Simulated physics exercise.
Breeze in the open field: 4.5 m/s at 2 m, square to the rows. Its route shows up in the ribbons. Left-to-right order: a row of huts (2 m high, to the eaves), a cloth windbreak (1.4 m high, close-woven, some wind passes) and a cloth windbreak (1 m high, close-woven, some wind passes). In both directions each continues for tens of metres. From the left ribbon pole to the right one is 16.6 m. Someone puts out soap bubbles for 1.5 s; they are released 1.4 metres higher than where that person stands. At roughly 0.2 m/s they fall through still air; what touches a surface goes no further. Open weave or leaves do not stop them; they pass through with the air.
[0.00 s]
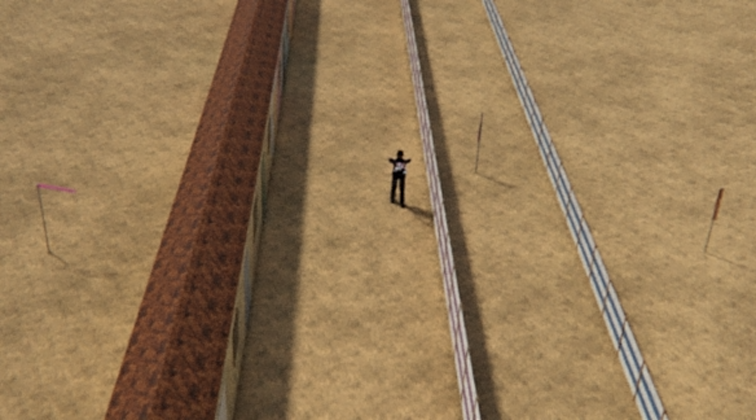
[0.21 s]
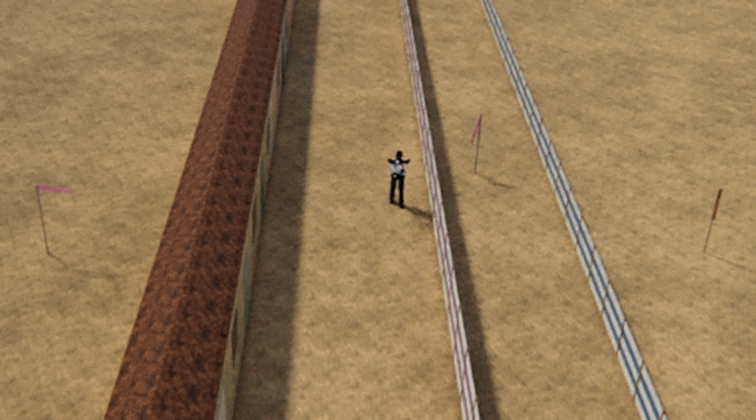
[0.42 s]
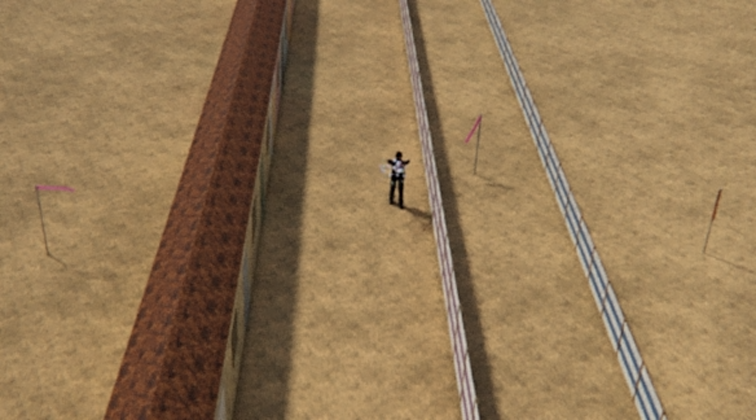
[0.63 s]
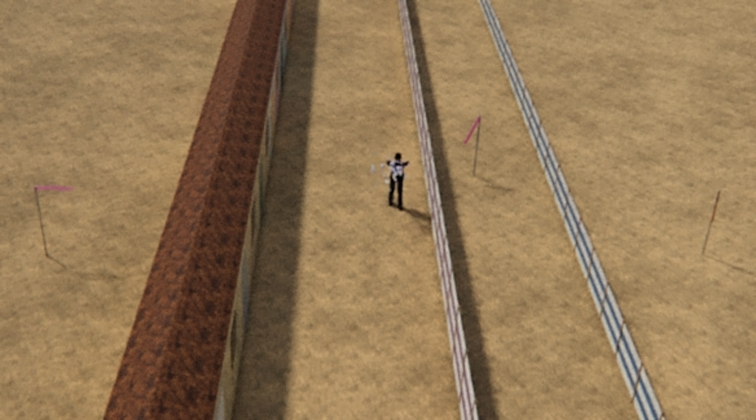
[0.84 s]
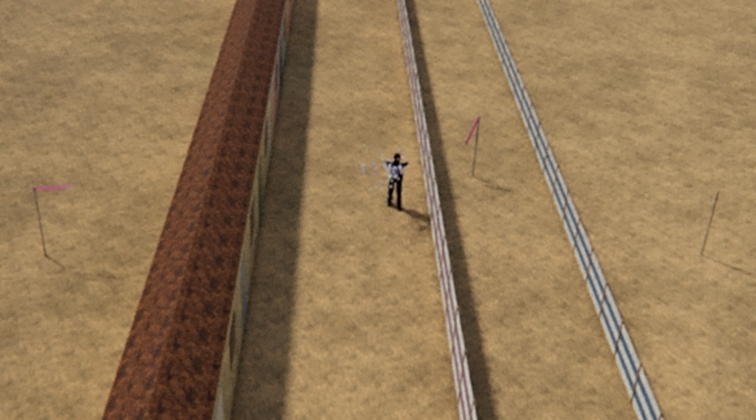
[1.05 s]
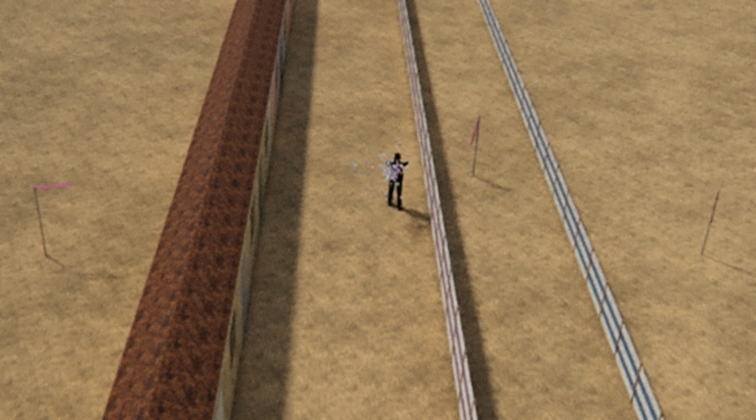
A person standing between a long hut row and a pale windbreak, faint bubbles spreading leftward as pink ribbons shift on poles.
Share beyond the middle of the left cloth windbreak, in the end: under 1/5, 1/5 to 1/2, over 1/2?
1/5 to 1/2.
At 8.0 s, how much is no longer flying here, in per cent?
Roughly 35 %.
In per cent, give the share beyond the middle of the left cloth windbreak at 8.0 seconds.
Roughly 20 per cent.
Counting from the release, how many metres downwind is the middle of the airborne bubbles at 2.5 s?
My estimate would be some 1.0 metres.
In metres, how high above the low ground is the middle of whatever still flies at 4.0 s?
About 1.2 m high.
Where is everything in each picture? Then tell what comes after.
The first picture shows the left ribbon ends at (76, 192), leaning 80 degrees to the right and the bubbles in the air span x = 395 to 405 around y = 170.
The second picture shows the right ribbon ends at (713, 220), hanging almost straight and the bubbles in the air span x = 390 to 405 around y = 170.
The third picture shows the inner ribbon ends at (466, 143), leaning 25 degrees to the left, the bubbles in the air span x = 380 to 400 around y = 170 and the top of the left cloth windbreak crosses (436, 170).
The fourth picture shows the left ribbon ends at (74, 188), leaning 90 degrees to the right and the bubbles in the air span x = 375 to 405 around y = 170.
The fifth picture shows the bubbles in the air span x = 365 to 405 around y = 175.
The sixth picture shows the inner ribbon ends at (471, 145), hanging almost straight, the bubbles in the air span x = 360 to 405 around y = 175 and the top of the left cloth windbreak crosses (434, 172).
After 2.5 s, 0 % is no longer flying here, and 1 % is beyond the left cloth windbreak; the middle of what still flies is 1.2 m above the low ground, near (369, 177).
After 4.0 s, 6 % is no longer flying here, and 5 % is beyond the left cloth windbreak; the middle of what still flies is 1.3 m above the low ground, near (353, 175).
After 8.0 s, 33 % is no longer flying here, and 19 % is beyond the left cloth windbreak; the middle of what still flies is 1.8 m above the low ground, near (332, 158).
After 20.0 s, 81 % is no longer flying here, and 30 % is beyond the left cloth windbreak; the middle of what still flies is 2.2 m above the low ground, near (538, 148).
After 45.0 s, 100 % is no longer flying here, and 33 % is beyond the left cloth windbreak.
